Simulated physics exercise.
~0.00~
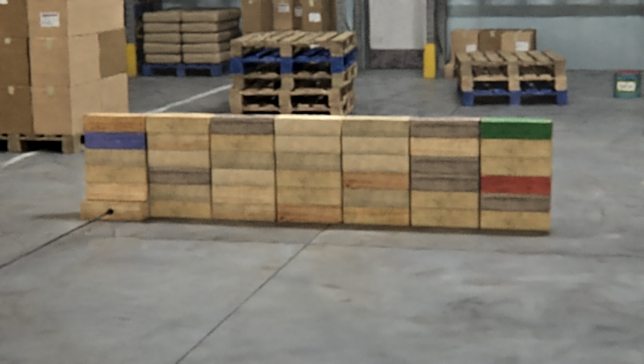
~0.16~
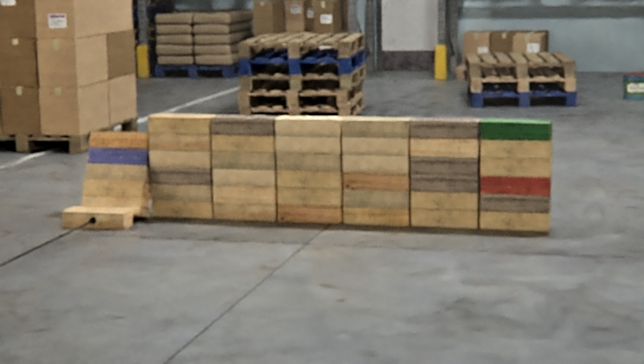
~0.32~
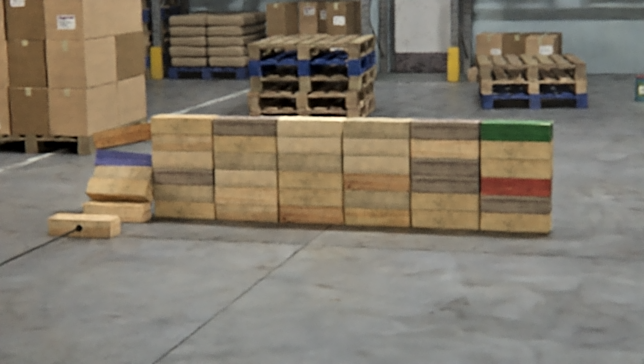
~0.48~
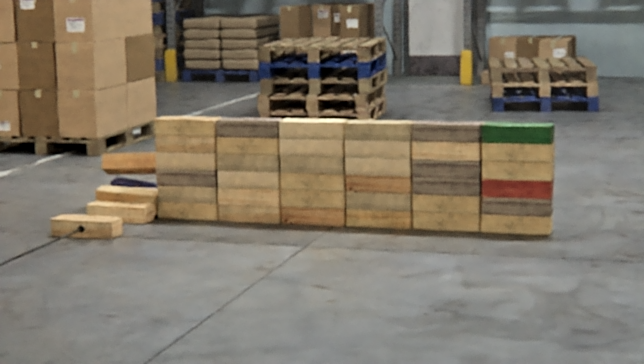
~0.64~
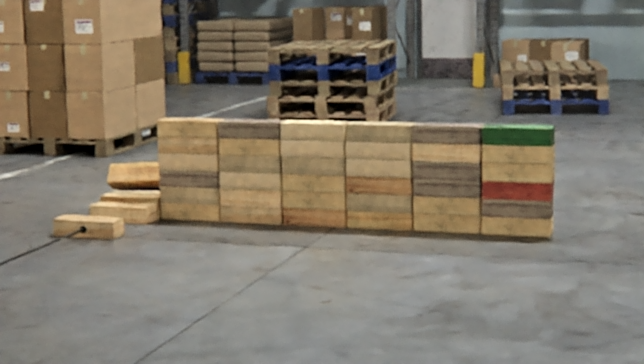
Thin arm pulling a bottom block from a timber wall's left end, the column above collapsing while the rest stays standing.
